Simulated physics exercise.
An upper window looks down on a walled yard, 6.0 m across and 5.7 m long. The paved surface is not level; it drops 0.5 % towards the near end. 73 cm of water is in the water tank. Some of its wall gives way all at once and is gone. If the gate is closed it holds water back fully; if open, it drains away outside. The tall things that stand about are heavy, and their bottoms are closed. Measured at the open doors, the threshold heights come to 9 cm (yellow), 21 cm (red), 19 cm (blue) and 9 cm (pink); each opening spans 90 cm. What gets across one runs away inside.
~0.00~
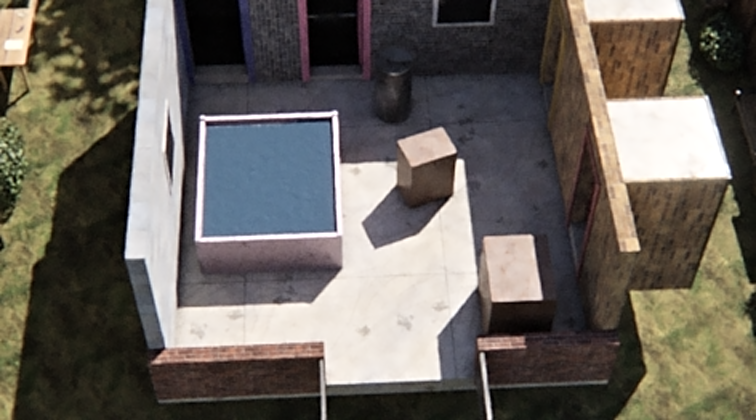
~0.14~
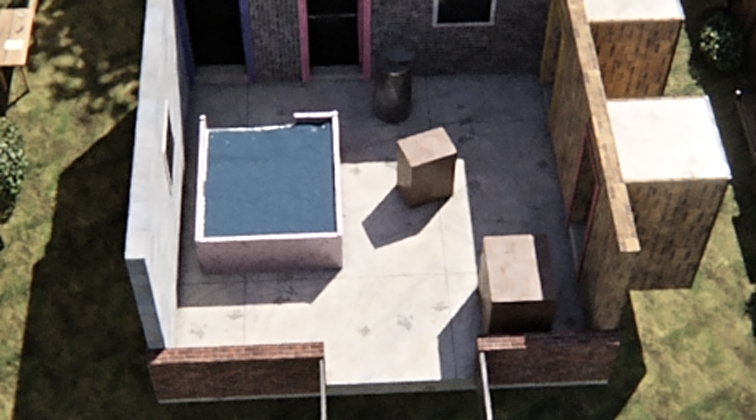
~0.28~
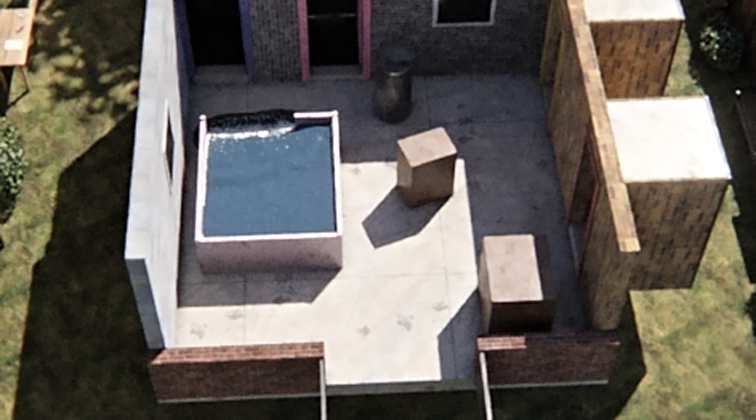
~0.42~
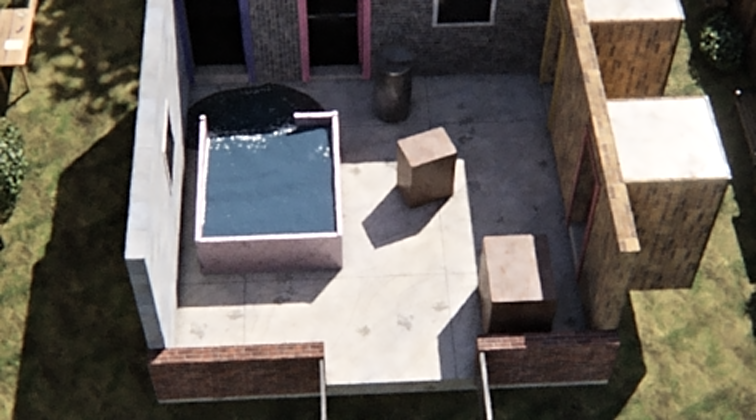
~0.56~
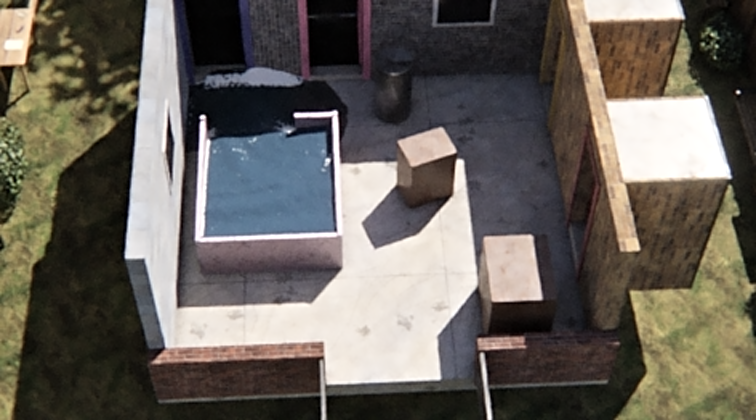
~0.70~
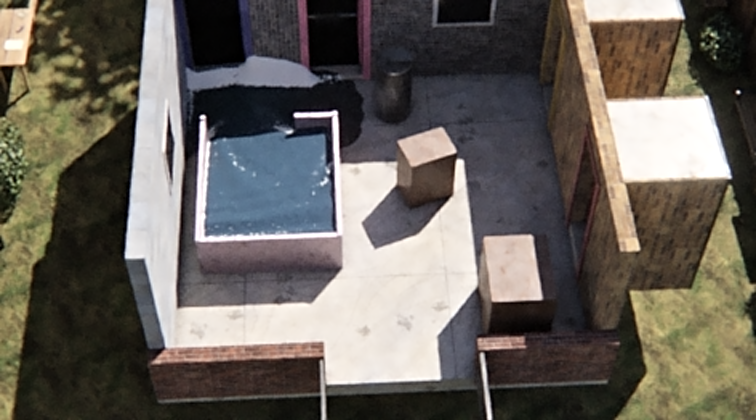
At the start, a pink-rimmed tank of still blue water stands in a walled yard beside two brown boxes and a dark barrel. Part of its far wall vanishes, and water pours out through the gap, spreading in a dark, widening pool to the building's wall and doorways while the tank's surface ripples.
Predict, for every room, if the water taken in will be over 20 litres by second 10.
Result: Yellow door: Limit crossed; red door: Limit not crossed; blue door: Limit crossed; pink door: Limit crossed.
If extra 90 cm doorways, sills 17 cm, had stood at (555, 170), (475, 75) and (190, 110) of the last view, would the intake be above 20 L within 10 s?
Door 1: Lower; door 2: Lower; door 3: Higher.
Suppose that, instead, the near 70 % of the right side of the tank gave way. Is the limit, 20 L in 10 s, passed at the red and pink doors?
Then: Red above, pink not over.
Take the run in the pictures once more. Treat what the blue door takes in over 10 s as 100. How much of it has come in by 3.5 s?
Fraction in by then: Around 95 per cent.
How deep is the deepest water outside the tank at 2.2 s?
I'd say near 48 centimetres.
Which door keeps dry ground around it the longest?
Red.
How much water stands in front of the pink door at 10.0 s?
Around 9.5 cm deep.
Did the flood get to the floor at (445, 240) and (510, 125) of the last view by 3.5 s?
Untouched, soaked.
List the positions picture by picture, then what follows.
In the first frame, the water tank at (269, 178) is whole and still, 73 cm deep.
In the second frame, the front is at a hidden place, 0.8 m from the gap on the water tank's far side; 0.4 m2 of floor is under water; 73 cm left at the back of the water tank.
In the third frame, water pours out on the water tank's far side and has run 1.0 m, to (294, 115); typically 12 cm deep outside, 73 cm at the water tank's back.
In the fourth frame, water pours out on the water tank's far side and has run 1.4 m, to (279, 89); typically 10 cm deep outside, 73 cm at the water tank's back.
In the fifth frame, the front is at (190, 87), 1.8 m from the gap on the water tank's far side; 3.5 m2 of floor is under water; 73 cm left at the back of the water tank.
In the sixth frame, the front is at (347, 81), 2.2 m from the gap on the water tank's far side; 3.9 m2 of floor is under water; 68 cm left at the back of the water tank.
After 1.4 s water covers 15 % of the floor and is deepest (55 cm) near (211, 86); yellow door not reached, red door not reached, blue door 54 cm at the sill, 123 L in, pink door 18 cm at the sill, 12 L in.
After 2.2 s water covers 30 % of the floor and is deepest (48 cm) near (200, 86); yellow door not reached, red door not reached, blue door 48 cm at the sill, 323 L in, pink door 18 cm at the sill, 36 L in.
After 3.5 s water covers 55 % of the floor and is deepest (30 cm) near (211, 86); yellow door 20 cm at the sill, 36 L in, red door not reached, blue door 30 cm at the sill, 488 L in, pink door 15 cm at the sill, 71 L in.
After 6.0 s water covers 85 % of the floor and is deepest (20 cm) near (373, 104); yellow door 15 cm at the sill, 106 L in, red door 5 cm at the sill, 0 L in, blue door 17 cm at the sill, 523 L in, pink door 15 cm at the sill, 114 L in.
After 10.0 s water covers 95 % of the floor and is deepest (14 cm) near (580, 358); yellow door 8 cm at the sill, 129 L in, red door 7 cm at the sill, 0 L in, blue door 11 cm at the sill, 523 L in, pink door 9 cm at the sill, 142 L in.
